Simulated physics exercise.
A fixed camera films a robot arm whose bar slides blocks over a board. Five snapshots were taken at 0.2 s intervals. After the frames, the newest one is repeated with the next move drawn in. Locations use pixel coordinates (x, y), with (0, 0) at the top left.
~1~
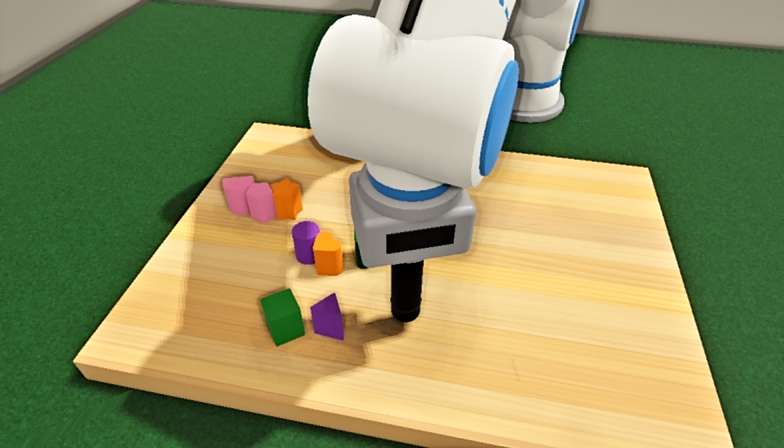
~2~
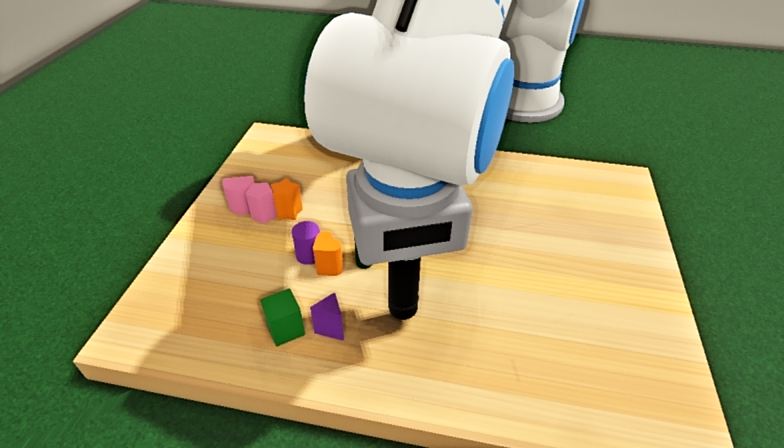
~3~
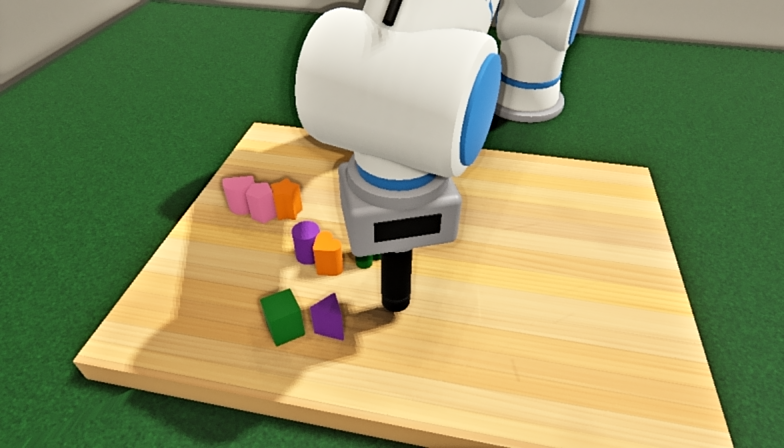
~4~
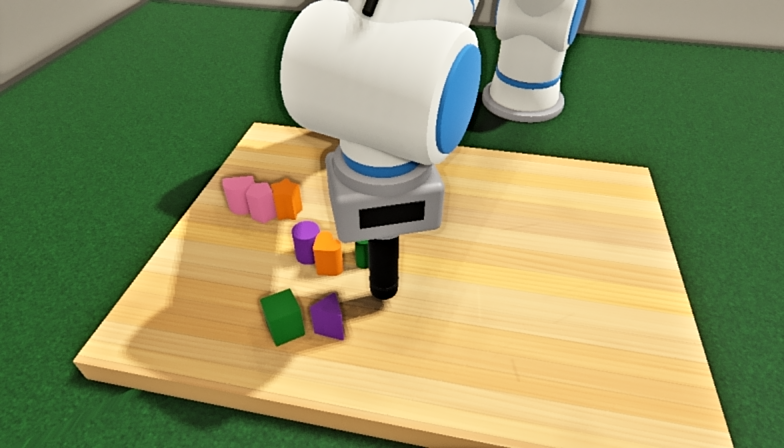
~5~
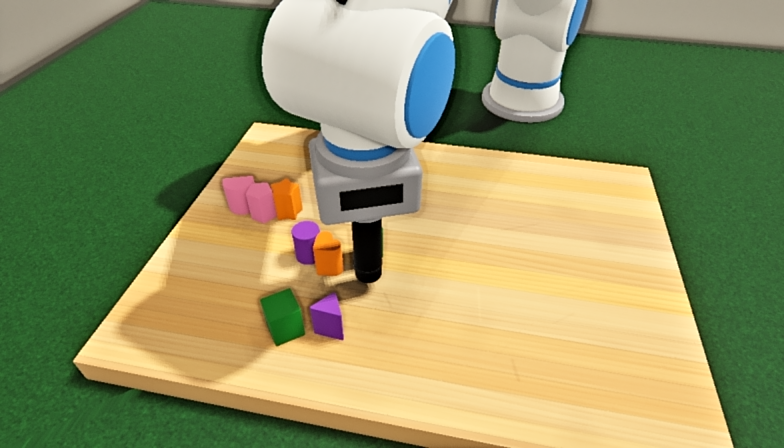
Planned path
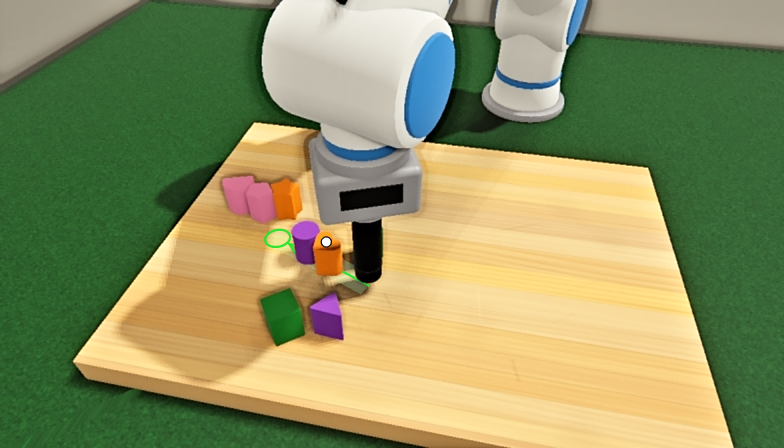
A white robot arm moving its black bar up and left across a wooden board, past small colored blocks that stay still.
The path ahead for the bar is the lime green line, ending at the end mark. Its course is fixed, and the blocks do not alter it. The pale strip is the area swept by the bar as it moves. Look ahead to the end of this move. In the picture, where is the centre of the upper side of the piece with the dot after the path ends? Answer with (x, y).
That would be at about pixel (253, 202).
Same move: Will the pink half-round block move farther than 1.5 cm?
I expect not.
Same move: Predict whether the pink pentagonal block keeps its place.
It's moved.
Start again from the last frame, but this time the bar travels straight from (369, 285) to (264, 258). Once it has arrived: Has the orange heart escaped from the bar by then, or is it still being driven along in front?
The bar has moved past the orange heart by the time the path ends.
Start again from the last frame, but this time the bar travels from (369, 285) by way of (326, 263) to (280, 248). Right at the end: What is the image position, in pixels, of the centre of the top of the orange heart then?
It sits at (276, 207).
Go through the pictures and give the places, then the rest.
The first frame shows lower end of the bar at (405, 312), tops of blocks, pink half-round block at (237, 182), pink pentagonal block at (259, 190), purple round block at (305, 230), orange heart at (326, 242).
The second frame shows bar at (403, 309), blocks as before.
The third frame shows bar at (396, 302), blocks as before.
The fourth frame shows bar at (384, 290), blocks as before.
The fifth frame shows bar at (369, 274), pink half-round block at (237, 182), pink pentagonal block at (259, 190), purple round block at (305, 230), orange heart at (326, 242).
The drawn path runs in a line from (369, 285) to (278, 238); the dot is on the orange heart.
What follows on the original path. One third of the way, bar at (335, 257); purple round block at (291, 222); orange heart at (311, 231), turned 15° clockwise.
Two thirds of the way, bar at (304, 241); purple round block at (265, 205); orange heart at (287, 213), turned 45° clockwise.
At the end, bar at (275, 227); pink half-round block at (235, 179), turned 25° anticlockwise; pink pentagonal block at (256, 185), turned 50° clockwise; purple round block at (232, 198); orange heart at (253, 202), turned 15° clockwise.
